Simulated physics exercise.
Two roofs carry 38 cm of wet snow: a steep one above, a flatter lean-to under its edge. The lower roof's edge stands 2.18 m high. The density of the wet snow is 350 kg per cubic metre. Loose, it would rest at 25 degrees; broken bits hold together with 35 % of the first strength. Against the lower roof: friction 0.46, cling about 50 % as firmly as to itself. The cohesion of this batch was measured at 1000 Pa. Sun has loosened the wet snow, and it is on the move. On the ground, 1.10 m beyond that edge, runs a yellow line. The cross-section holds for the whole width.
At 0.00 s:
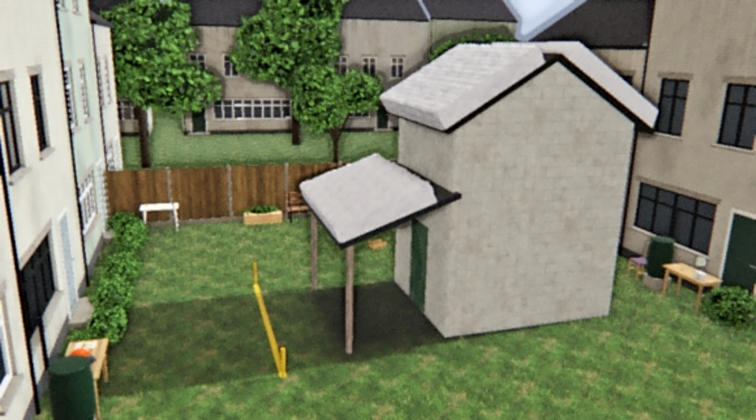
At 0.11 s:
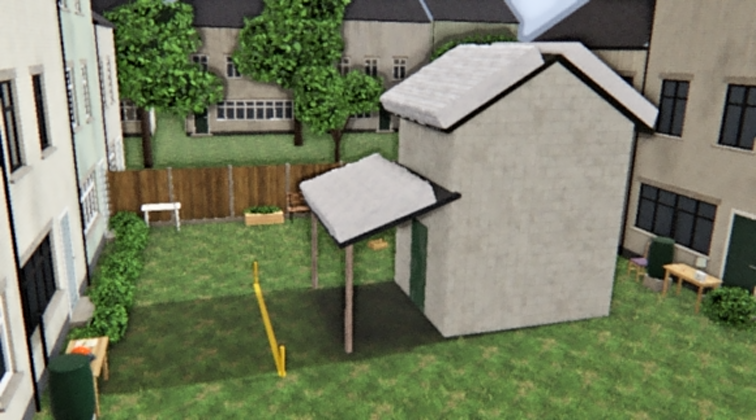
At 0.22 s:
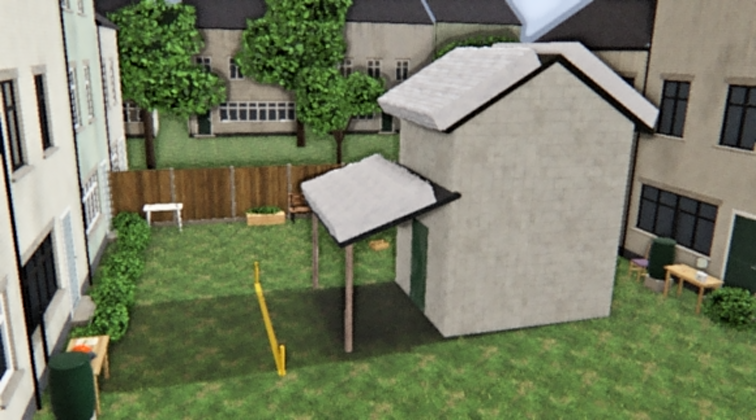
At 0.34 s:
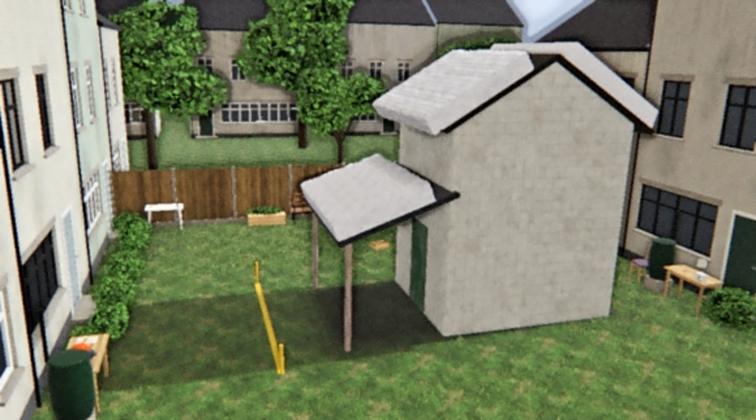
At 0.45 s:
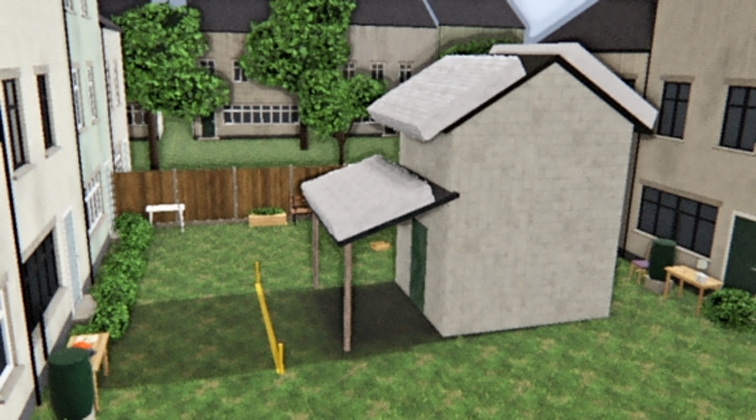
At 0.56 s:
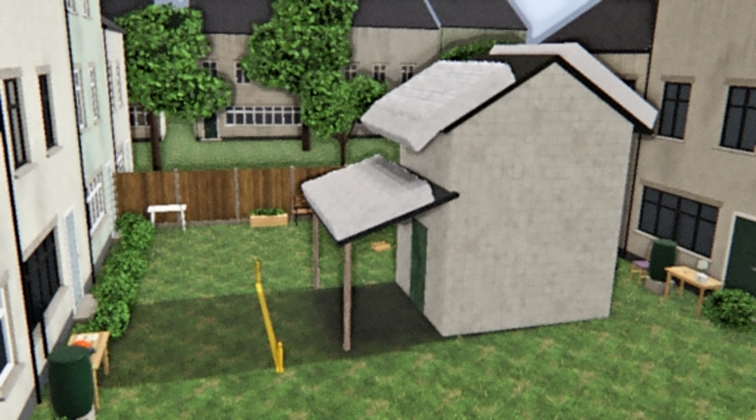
A tall, pale stone outbuilding with a thick layer of whitish snow on its roof stands right of centre in a grassy yard between houses, seen from above. A lower snow-topped lean-to on wooden posts adjoins its left side, near a yellow line on the shaded grass, with a brown fence and green trees behind. The upper roof's left-hand snow slides slowly down leftward past the edge, and the view stays still.
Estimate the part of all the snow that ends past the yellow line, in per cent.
About 47 %.
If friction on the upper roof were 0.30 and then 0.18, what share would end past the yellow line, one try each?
In turn about 30 %, 45 %.
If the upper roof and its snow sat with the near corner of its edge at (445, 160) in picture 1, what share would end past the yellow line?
In that case some 20 per cent.
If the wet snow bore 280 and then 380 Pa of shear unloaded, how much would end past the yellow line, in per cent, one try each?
In that order: 55 %, 50 %.
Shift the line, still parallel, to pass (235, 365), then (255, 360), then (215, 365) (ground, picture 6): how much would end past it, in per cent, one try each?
In turn about 25 %, 35 %, 20 %.
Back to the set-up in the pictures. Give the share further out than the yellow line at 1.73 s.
Some 14 per cent.
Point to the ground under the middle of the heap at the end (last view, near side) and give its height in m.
Near (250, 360), some 0.5 m high.
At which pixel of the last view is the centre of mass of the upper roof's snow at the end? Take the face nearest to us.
Near (241, 341).
After 1.10 s, none is below the lower edge and 0 % is past the line.
After 1.73 s, 35 % is below the lower edge and 15 % is past the line.
After 2.37 s, 67 % is below the lower edge and 46 % is past the line.
After 3.00 s, 67 % is below the lower edge and 47 % is past the line.
After 3.50 s, at the end, 67 % is below the lower edge and 47 % is past the line.
